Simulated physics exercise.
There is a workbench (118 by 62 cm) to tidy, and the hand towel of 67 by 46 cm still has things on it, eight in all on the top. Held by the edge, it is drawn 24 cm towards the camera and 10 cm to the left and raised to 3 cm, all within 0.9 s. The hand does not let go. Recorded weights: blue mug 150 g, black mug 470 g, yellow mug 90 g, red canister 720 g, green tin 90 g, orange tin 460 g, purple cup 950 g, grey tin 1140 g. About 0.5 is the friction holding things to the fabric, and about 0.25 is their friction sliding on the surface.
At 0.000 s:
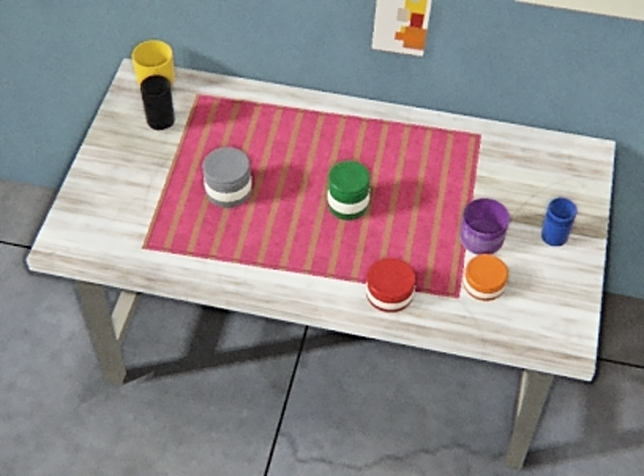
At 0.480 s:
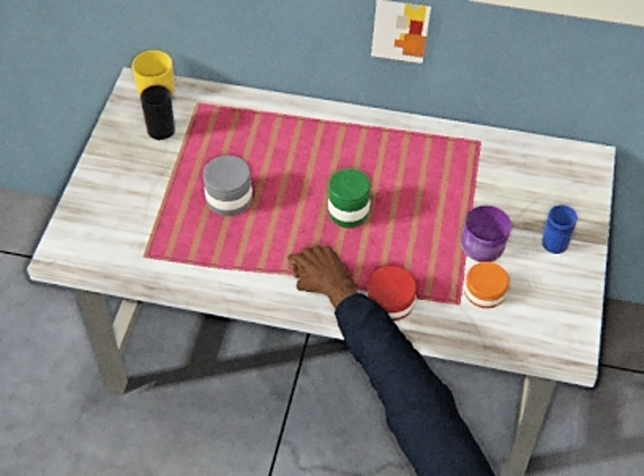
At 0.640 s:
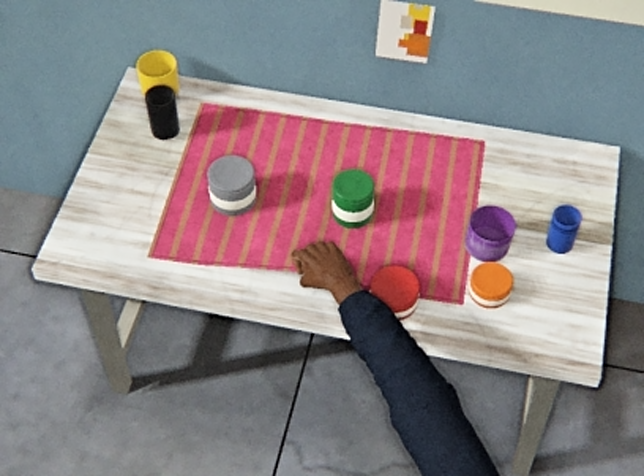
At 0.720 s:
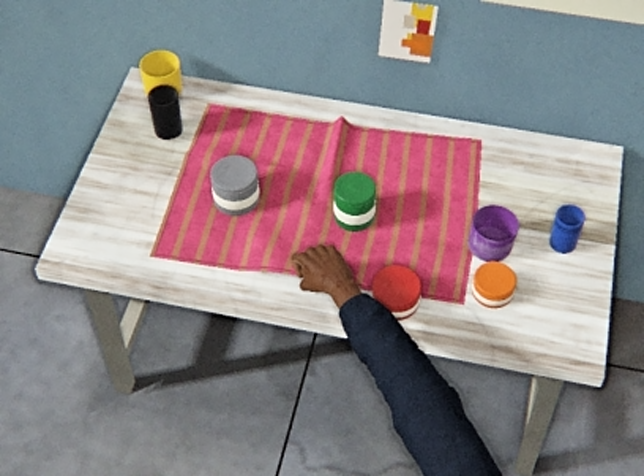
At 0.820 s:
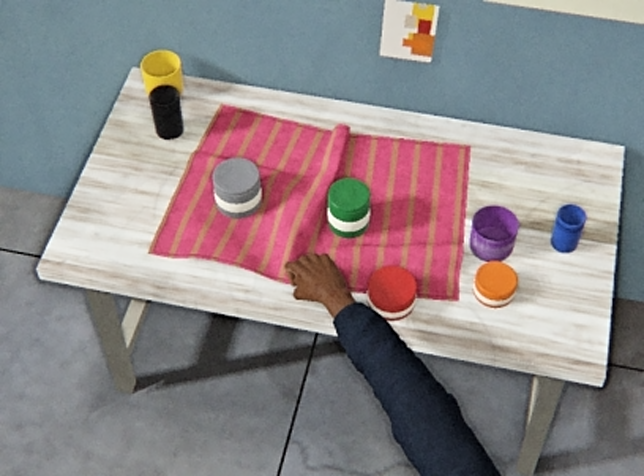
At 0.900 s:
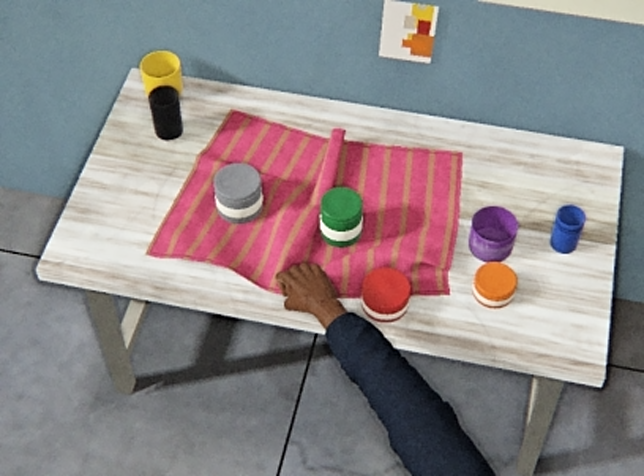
On a workbench, a hand reached in, gripped the front edge of a striped pink hand towel and dragged it slightly left and forward, wrinkling it and shifting the green, red and grey containers a little.
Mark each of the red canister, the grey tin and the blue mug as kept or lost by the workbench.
Red canister: Lost; grey tin: Kept; blue mug: Kept.
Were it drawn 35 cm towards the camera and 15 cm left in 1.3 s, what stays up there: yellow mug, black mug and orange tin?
Result - yellow mug: Still on top, black mug: Still on top, orange tin: Still on top.
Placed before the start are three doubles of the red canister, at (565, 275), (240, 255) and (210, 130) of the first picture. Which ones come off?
Taking them one by one: Is left on top, then is lost, then is left on top.
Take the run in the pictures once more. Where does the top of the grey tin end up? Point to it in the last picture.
Around (235, 243).
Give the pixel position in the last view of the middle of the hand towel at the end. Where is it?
Its centre lands at about (287, 278).
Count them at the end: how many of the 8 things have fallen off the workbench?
In total, 1 of the things.
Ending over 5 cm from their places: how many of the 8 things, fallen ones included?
Count recorded: 3.
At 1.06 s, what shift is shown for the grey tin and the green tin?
The grey tin is 6 cm out, the green tin 15 cm.
At 1.1 s, 100 % of the hand towel is still over the top; grey tin 7 cm off its start, red canister 6 cm off its start, green tin 13 cm off its start.
At 1.2 s, 90 % of the hand towel is still over the top; grey tin 12 cm off its start, red canister 9 cm off its start, green tin 19 cm off its start.
At 1.4 s, 85 % of the hand towel is still over the top; grey tin 17 cm off its start at (237, 235), red canister on its side, 11 cm off its start at (358, 313), green tin 25 cm off its start at (305, 266).
At 1.5 s, 75 % of the hand towel is still over the top; grey tin 19 cm off its start, red canister over the edge, green tin 27 cm off its start.
At 3.1 s, 70 % of the hand towel is still over the top; red canister over the edge, grey tin 19 cm off its start at (235, 243), blue mug 0 cm off its start at (572, 216), green tin 29 cm off its start at (300, 285).
